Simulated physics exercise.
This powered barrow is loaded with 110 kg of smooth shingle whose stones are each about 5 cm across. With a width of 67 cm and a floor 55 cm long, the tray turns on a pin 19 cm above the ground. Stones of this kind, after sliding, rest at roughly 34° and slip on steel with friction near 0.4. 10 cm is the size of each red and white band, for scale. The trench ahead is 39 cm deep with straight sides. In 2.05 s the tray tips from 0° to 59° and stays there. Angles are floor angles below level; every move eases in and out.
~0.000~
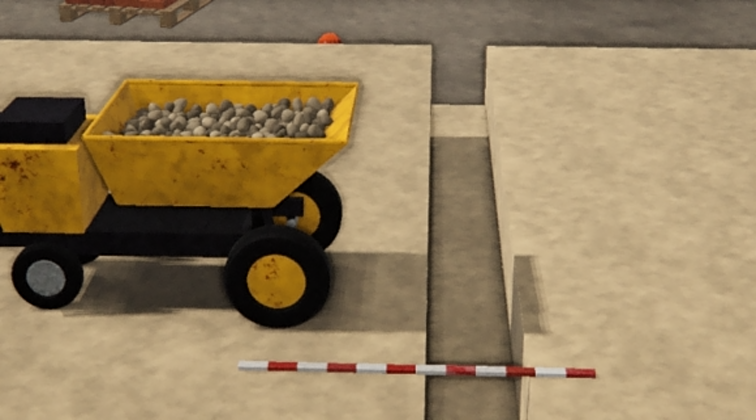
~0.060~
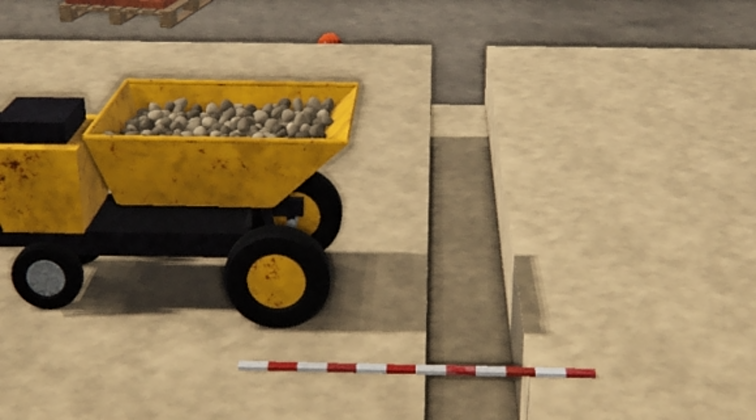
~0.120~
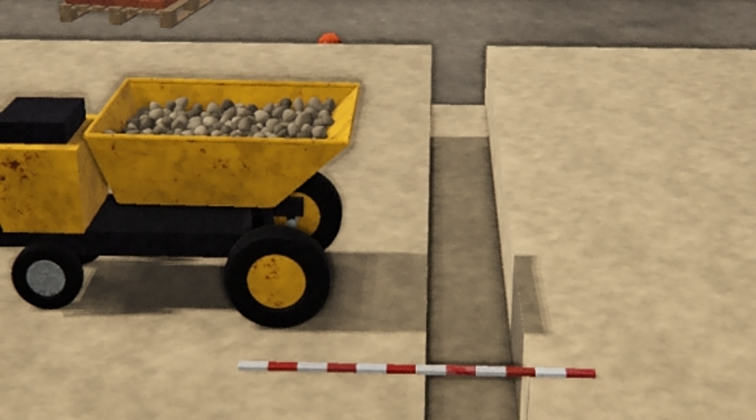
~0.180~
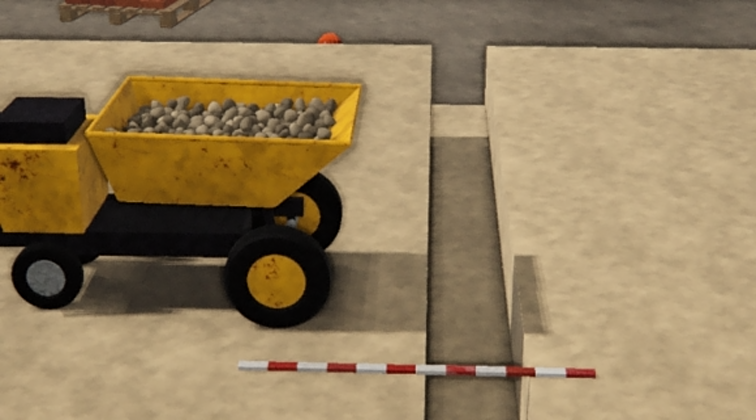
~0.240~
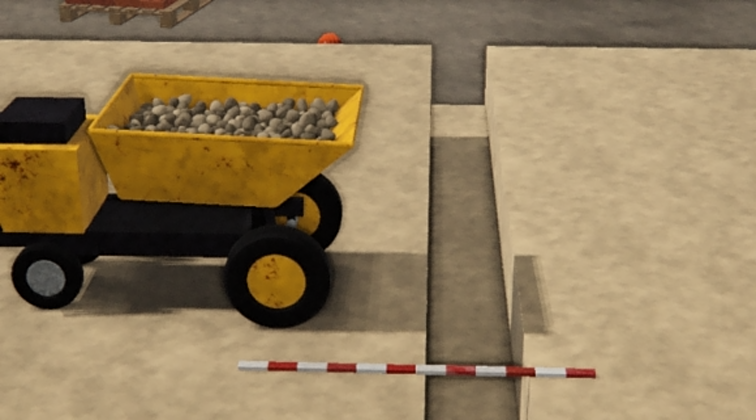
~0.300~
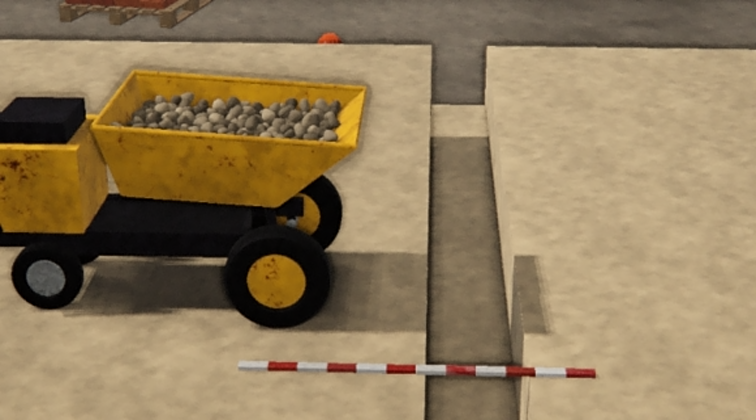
A yellow dumper loaded with rounded stones stood still beside a straight trench, a red and white striped pole lying across the gap, and then its tray tilted very slightly, the left end rising.
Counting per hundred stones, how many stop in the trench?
Some 91.
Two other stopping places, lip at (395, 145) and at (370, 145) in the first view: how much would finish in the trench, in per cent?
Around 50% for the first place and 70% for the second.
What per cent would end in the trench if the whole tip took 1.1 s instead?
80 %.
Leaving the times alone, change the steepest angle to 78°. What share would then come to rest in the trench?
It would be near 95 per cent.
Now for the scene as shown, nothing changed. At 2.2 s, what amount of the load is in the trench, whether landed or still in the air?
Some 50 per cent of the load by that point.
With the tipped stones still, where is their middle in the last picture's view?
Their middle ends up near (481, 366).
After 1.5 s the floor is at 50°; 100 % in the tray; the foremost stones are at (443, 217).
After 2.2 s the floor is at 59°; 45 % in the tray, 49 % in the trench, 6 % past the trench; the foremost stones are at (577, 290).
After 2.5 s the floor is at 59°; 21 % in the tray, 70 % in the trench, 10 % past the trench; the foremost stones are at (651, 283).
After 4.4 s the floor is at 59°; 0 % in the tray, 91 % in the trench, 9 % past the trench; the foremost stones are at (679, 279).
